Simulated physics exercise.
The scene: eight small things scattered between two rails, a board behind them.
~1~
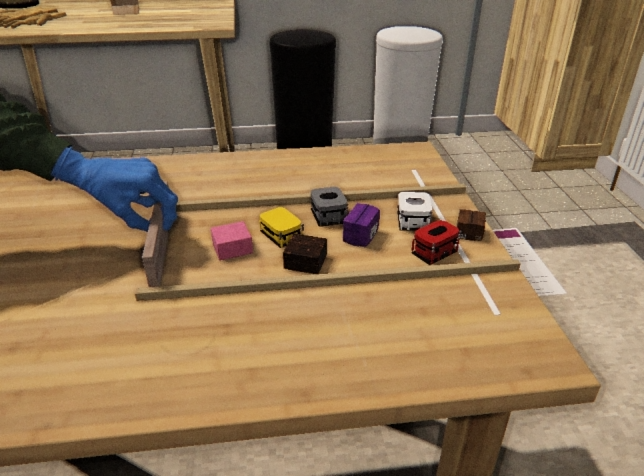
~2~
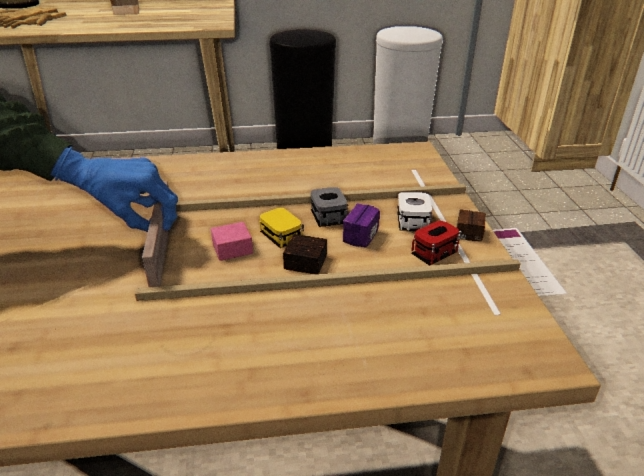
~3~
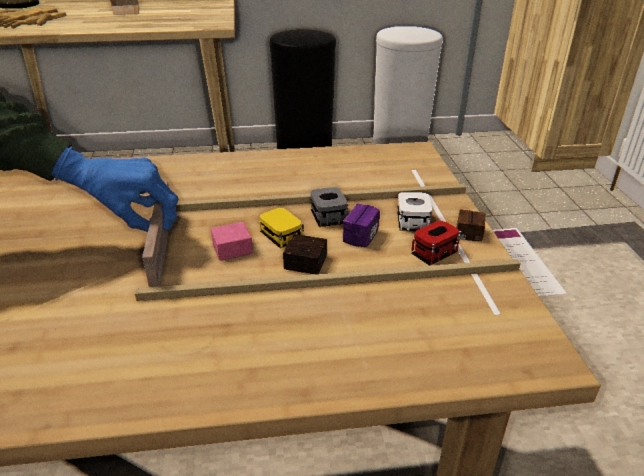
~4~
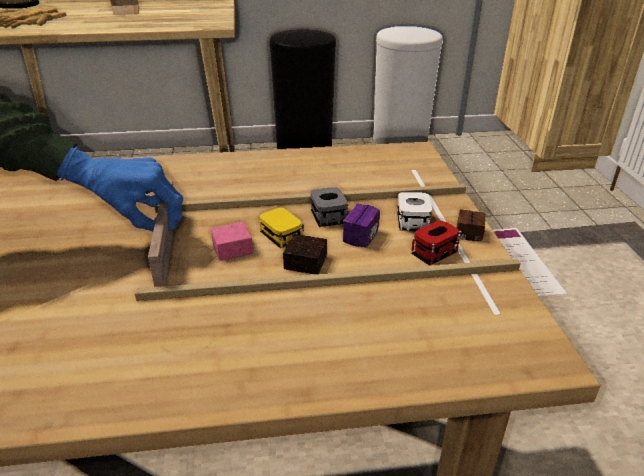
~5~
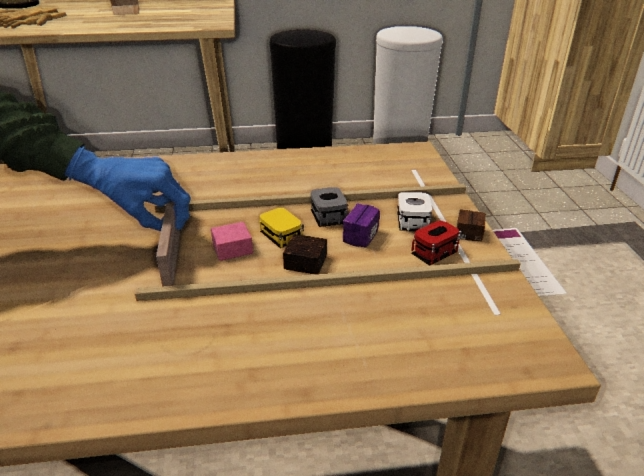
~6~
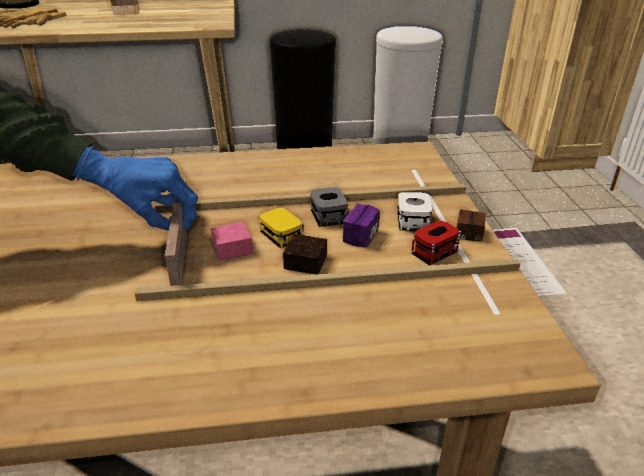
A blue-gloved hand holds a small dark board upright at the left of a wooden table, seen from above at an angle in a room with black and white bins behind. Between two rails sit pink, yellow, black, grey, purple, white, red and brown boxes and blocks, the last near a pale stripe. The board stays almost still, then slides slightly right, while the objects and view remain still.
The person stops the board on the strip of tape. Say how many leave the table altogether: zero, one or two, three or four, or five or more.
As it turns out, the number that fall off is three or four.
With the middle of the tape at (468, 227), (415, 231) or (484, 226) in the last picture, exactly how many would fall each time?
Down on the floor: 4, 0 and 8.
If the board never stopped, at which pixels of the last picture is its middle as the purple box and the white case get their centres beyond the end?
At (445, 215) for the purple box; at (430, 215) for the white case.
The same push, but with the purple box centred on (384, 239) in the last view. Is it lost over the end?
The purple box holds on.
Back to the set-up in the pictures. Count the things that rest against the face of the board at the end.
That makes 4.
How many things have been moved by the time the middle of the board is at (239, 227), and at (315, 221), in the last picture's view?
At the one place 2, at the other 5.
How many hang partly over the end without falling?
That would be 0.
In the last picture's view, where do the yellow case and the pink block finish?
The yellow case at (460, 210), the pink block at (470, 229).
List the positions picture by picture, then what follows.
Brown box (471, 225); red case (436, 242); white case (414, 211); board (159, 232); tape (448, 229), in the first picture.
Red case (436, 242); grey case (329, 207), in the second picture.
White case (414, 212); black block (306, 254), in the third picture.
Brown box (471, 225); board (165, 231), in the fourth picture.
Red case (436, 242); yellow case (281, 228), in the fifth picture.
Brown box (471, 225); red case (436, 242); white case (414, 212); board (179, 231); tape (448, 229), in the sixth picture.
Early on, none off yet; brown box at rest near (471, 225); red case at rest near (436, 242); white case at rest near (414, 212).
Finally, the number that fall off is three or four; lost, purple box, white case, red case and brown box.
